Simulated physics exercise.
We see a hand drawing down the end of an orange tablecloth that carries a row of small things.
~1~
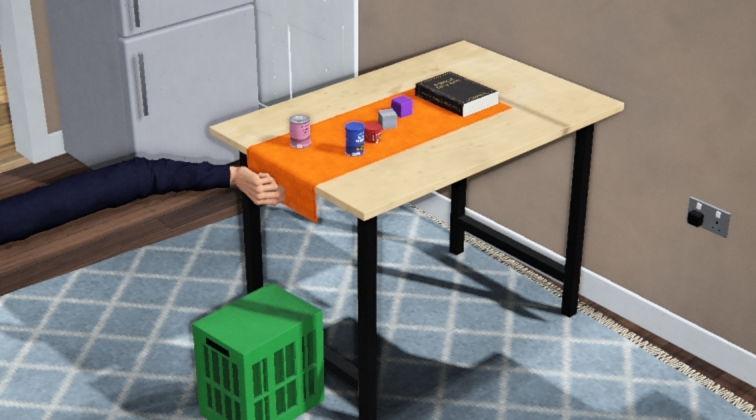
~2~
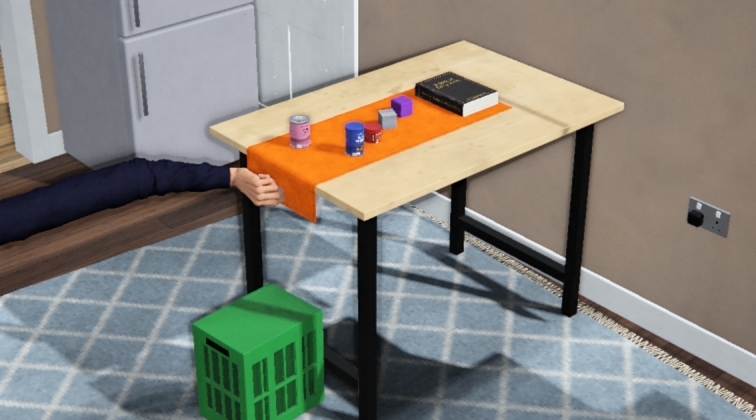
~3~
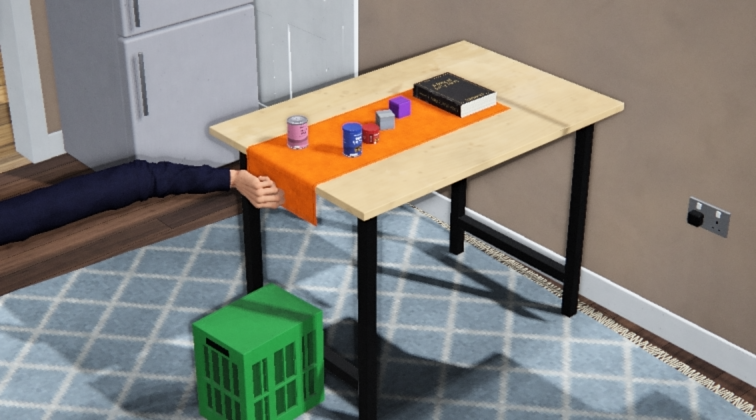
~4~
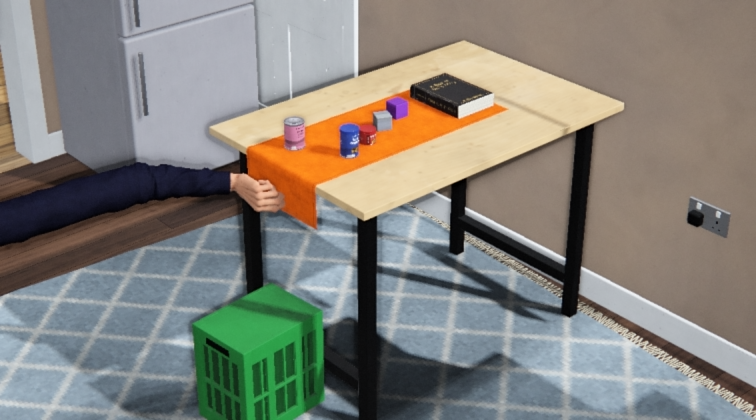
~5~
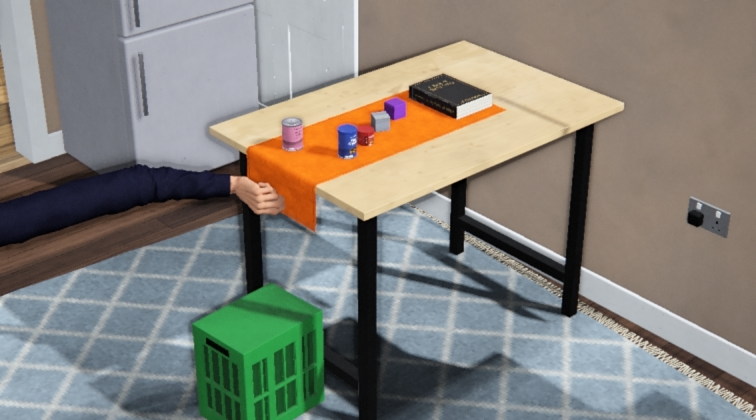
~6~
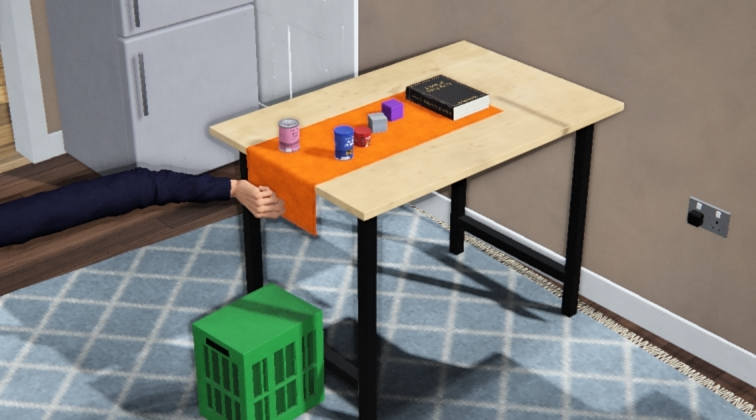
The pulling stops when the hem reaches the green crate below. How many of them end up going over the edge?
Three items leave the top.
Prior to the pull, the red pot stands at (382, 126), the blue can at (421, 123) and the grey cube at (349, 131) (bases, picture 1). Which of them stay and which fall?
Red pot: Still up. Blue can: Still up. Grey cube: Gone off.
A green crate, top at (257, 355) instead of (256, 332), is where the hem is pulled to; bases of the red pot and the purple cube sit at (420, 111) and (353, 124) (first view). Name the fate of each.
The red pot ends up still on top and the purple cube ends up off the top.
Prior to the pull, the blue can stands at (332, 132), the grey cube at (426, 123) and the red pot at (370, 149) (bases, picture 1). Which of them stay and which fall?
Of the three, the blue can takes a tumble, the grey cube stays aboard, the red pot takes a tumble.
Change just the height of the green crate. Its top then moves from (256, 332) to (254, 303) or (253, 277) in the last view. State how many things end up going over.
First height: 2; second height: 1.
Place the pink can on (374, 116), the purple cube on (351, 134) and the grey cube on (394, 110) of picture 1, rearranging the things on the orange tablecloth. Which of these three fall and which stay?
Each in turn: The pink can stays aloft, the purple cube goes down, the grey cube stays aloft.
Early on, hem near (282, 253); pink can gone.
Midway, hem near (282, 292); pink can and blue can gone.
Finally, hem on the crate; pink can, blue can and red pot gone. The count of fallen things is three.
